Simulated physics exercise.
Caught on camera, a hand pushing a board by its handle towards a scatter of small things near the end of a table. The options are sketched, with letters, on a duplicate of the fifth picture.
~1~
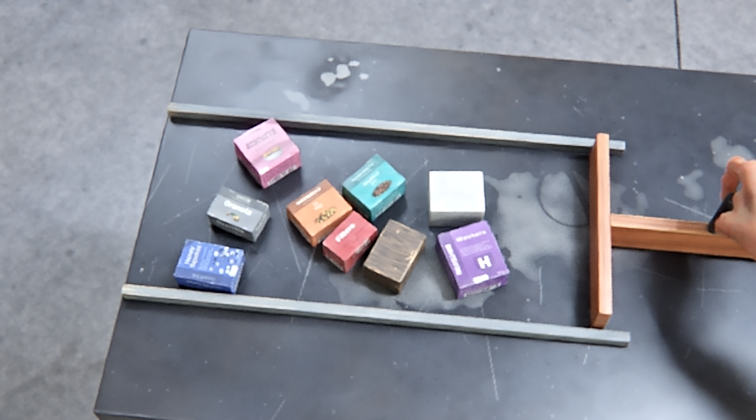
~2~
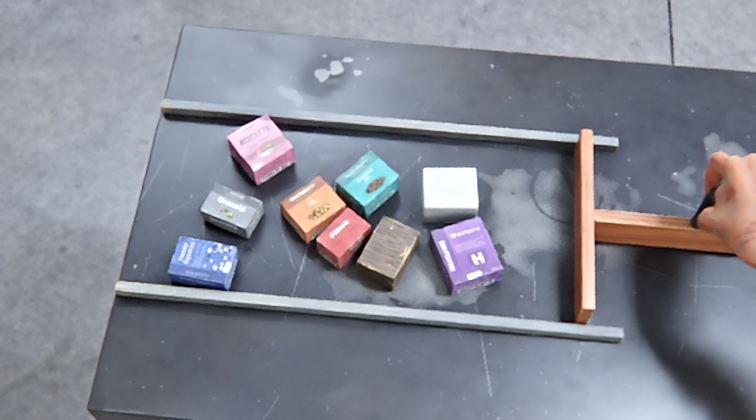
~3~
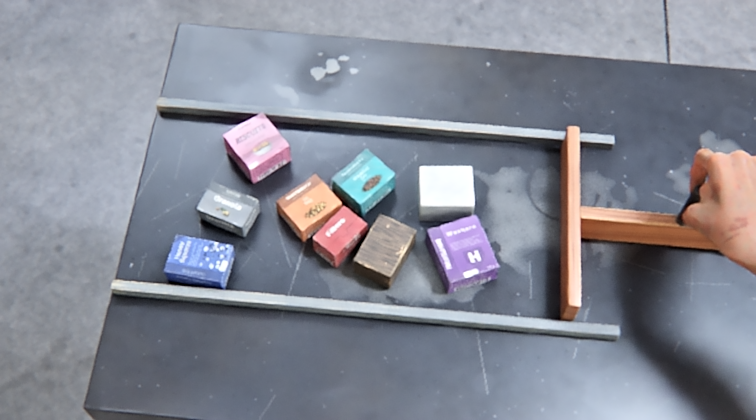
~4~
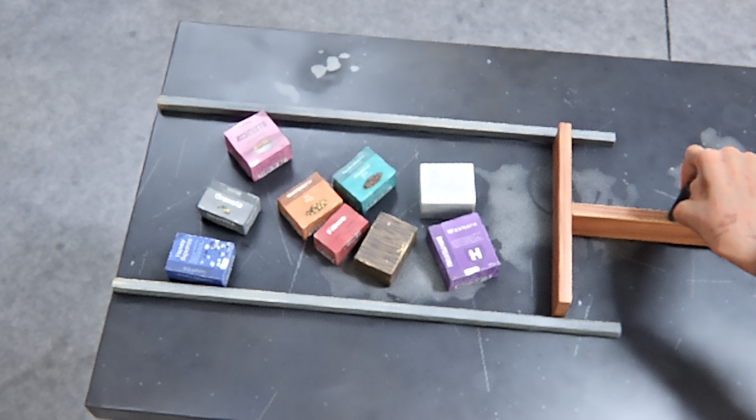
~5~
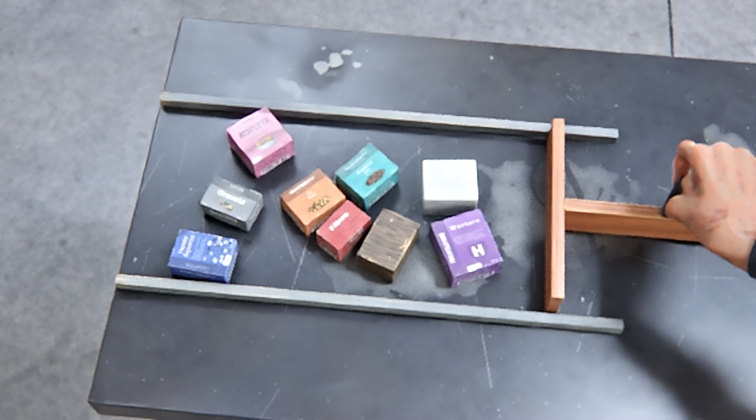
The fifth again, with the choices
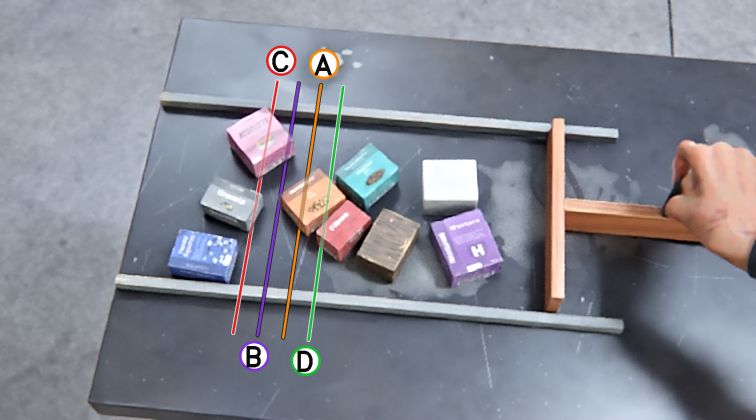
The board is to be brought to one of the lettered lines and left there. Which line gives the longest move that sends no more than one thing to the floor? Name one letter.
It should halt at A.
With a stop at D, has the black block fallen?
No.
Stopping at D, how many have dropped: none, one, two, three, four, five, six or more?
In all, none.
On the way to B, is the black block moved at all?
Yes.
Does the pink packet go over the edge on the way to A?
By then, no.
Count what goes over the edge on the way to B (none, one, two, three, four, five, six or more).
Two.
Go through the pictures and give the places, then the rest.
Turquoise packet (374, 188); grey packet (239, 215); purple box (472, 260), in the first frame.
Board (588, 214); red box (344, 239), in the second frame.
Board (575, 211); black block (385, 251), in the third frame.
Board (565, 208); orange box (310, 206), in the fourth frame.
Board (558, 203); turquoise packet (368, 177); grey packet (232, 204); purple box (465, 248), in the fifth frame.
On the copy, A at (303, 202); B at (280, 200); C at (257, 198); D at (327, 204).
On A. First, board (466, 195); black block (376, 248); purple box (428, 241).
Then, board (373, 187); blue packet (188, 261); grey packet (203, 208).
Finally, board (307, 182); blue packet (121, 255); grey packet (137, 202); none fallen.
By contrast, B drops two; C drops five; D is within the limit but short.
